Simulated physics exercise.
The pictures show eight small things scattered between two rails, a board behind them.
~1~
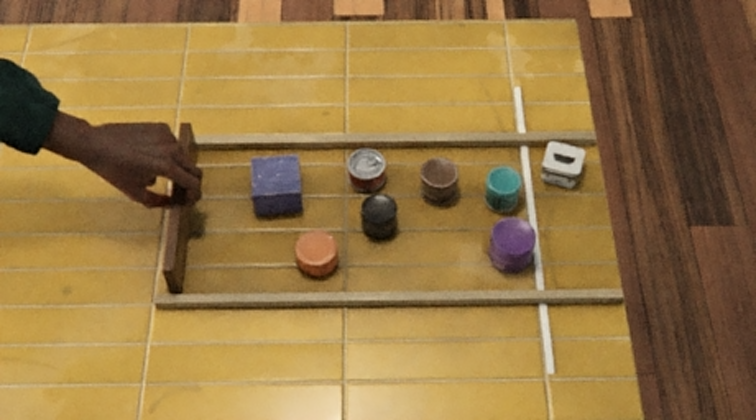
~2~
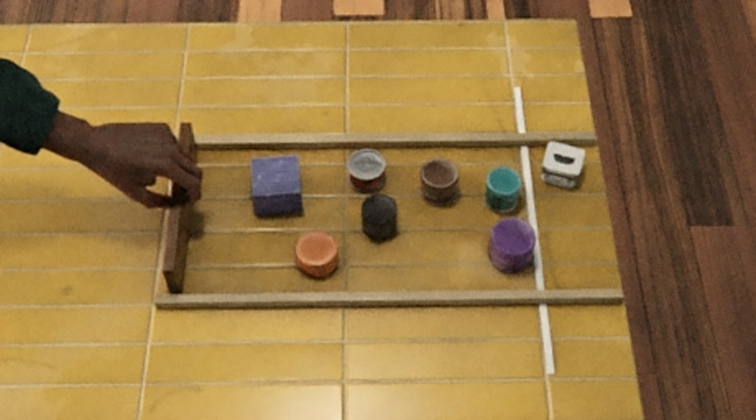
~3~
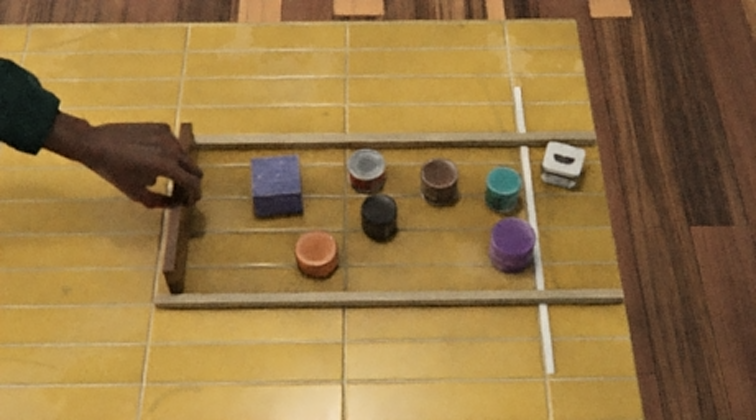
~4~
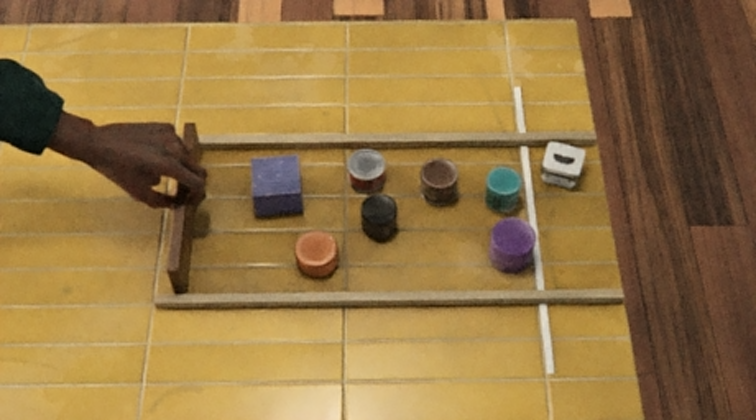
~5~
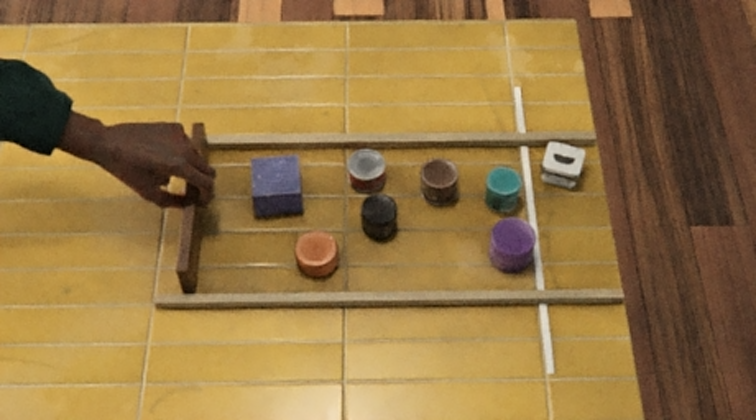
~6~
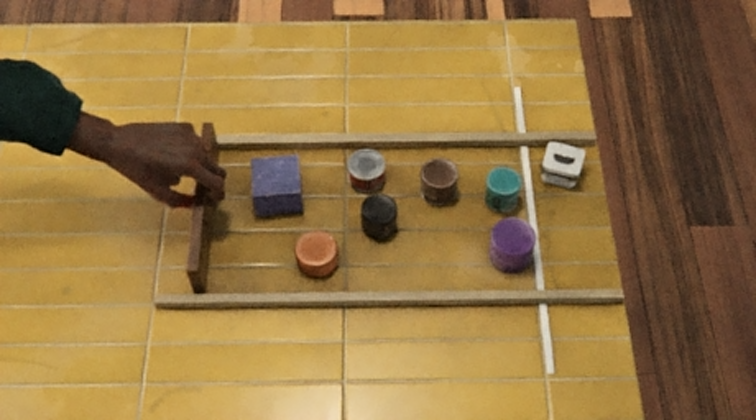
A hand sliding a wooden board slightly right between two rails, with eight small blocks, pots and tubs ahead staying still.
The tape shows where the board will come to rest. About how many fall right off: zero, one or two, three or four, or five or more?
In the end the number that fall off is one or two.
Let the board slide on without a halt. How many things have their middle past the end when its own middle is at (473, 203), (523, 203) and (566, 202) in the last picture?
Place by place, 0, 1 and 4.
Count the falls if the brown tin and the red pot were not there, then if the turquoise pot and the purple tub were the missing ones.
Fallen: 0, and 0 in the other try.
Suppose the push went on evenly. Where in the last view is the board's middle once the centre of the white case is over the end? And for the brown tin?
About (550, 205), and (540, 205) for the other.
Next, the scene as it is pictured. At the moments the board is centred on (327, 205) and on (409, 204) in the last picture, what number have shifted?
At the one place 4, at the other 6.
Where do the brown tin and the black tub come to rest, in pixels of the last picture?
Near (598, 190) and (553, 221).
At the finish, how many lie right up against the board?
In contact: 4.
Soon after, none off yet; white case at rest near (562, 166); purple tub at rest near (512, 246); turquoise pot at rest near (502, 190).
At rest, the number that fall off is one or two; fallen, turquoise pot.
